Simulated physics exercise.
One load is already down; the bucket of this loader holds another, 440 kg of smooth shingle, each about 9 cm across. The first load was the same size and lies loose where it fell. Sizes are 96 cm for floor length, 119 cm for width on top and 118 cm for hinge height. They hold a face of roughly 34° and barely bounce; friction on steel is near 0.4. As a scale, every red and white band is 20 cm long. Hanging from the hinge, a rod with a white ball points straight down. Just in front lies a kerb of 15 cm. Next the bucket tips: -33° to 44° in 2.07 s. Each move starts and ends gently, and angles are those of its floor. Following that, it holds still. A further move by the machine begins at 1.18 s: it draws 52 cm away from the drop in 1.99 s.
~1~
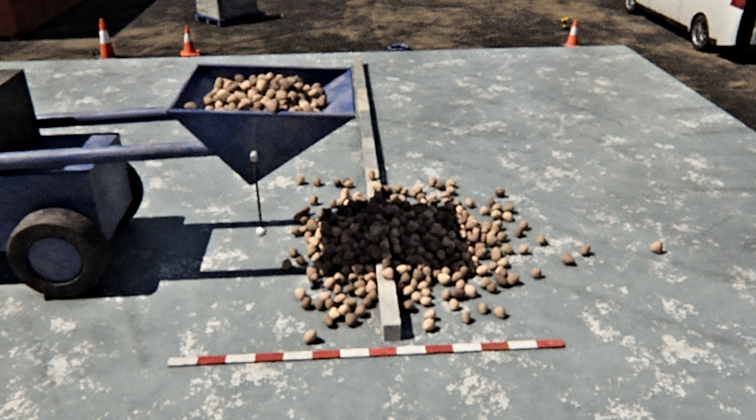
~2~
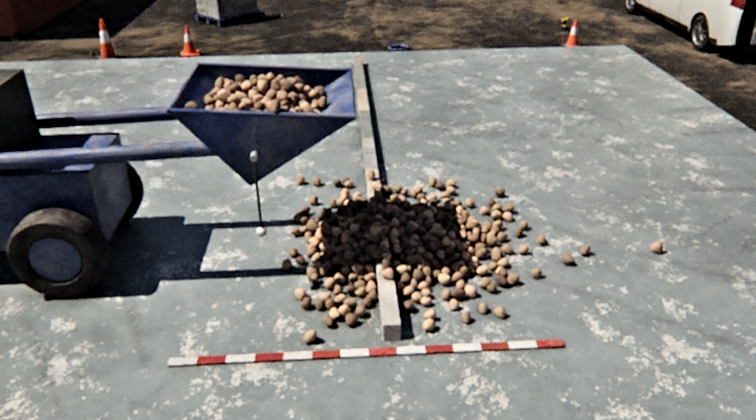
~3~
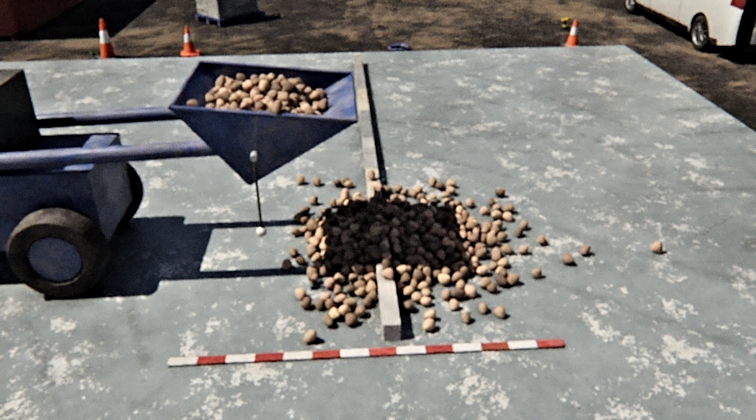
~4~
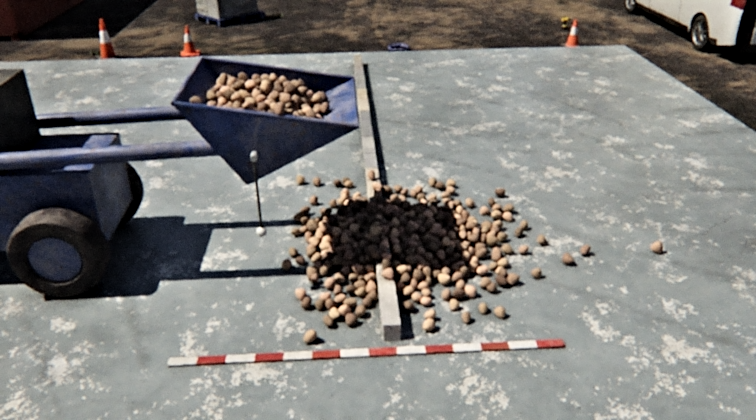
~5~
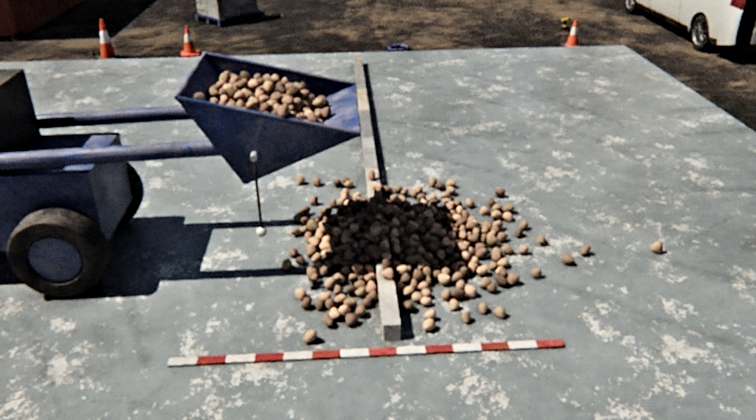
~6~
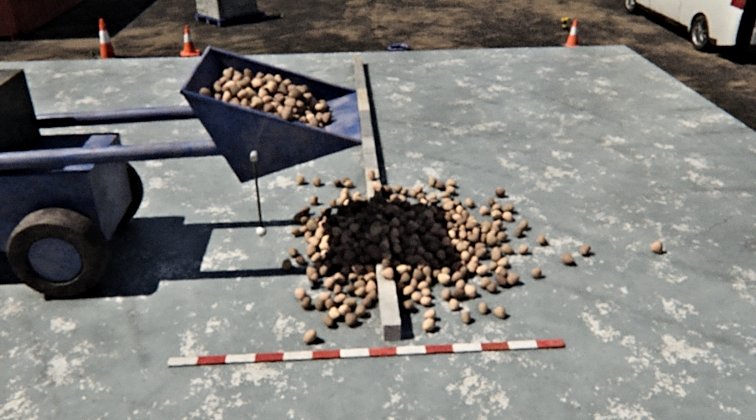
A blue loader held a bucket of round brown stones above a loose pile lying across a kerb, and the bucket slowly tilted down to the right while its stones stayed inside.
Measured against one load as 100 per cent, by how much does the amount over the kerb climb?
The amount climbs by some 15 per cent of a load.
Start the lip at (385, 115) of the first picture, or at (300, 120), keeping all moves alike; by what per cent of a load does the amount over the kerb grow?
Around 40 percent, then around 0 percent.
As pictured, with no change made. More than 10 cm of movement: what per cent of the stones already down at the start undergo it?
I'd say roughly 10 per cent of them.
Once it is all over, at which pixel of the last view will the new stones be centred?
(338, 236).
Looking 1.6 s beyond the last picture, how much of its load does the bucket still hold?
Close to 5 per cent of the load.
Then, 0.9 s after the last picture the floor is at 32°; in per cent of one load, 84 in the bucket, 60 on this side of the kerb, 57 over the kerb; the foremost stones are at (548, 231).
Then, 1.6 s after the last picture the floor is at 44°; in per cent of one load, 3 in the bucket, 128 on this side of the kerb, 69 over the kerb; the foremost stones are at (548, 231).
Then, 3.0 s after the last picture the floor is at 44°; in per cent of one load, 0 in the bucket, 128 on this side of the kerb, 72 over the kerb; the foremost stones are at (548, 231).
Then, 5.8 s after the last picture the floor is at 44°; in per cent of one load, 0 in the bucket, 128 on this side of the kerb, 72 over the kerb; the foremost stones are at (548, 231). Net gain over the kerb, 15.
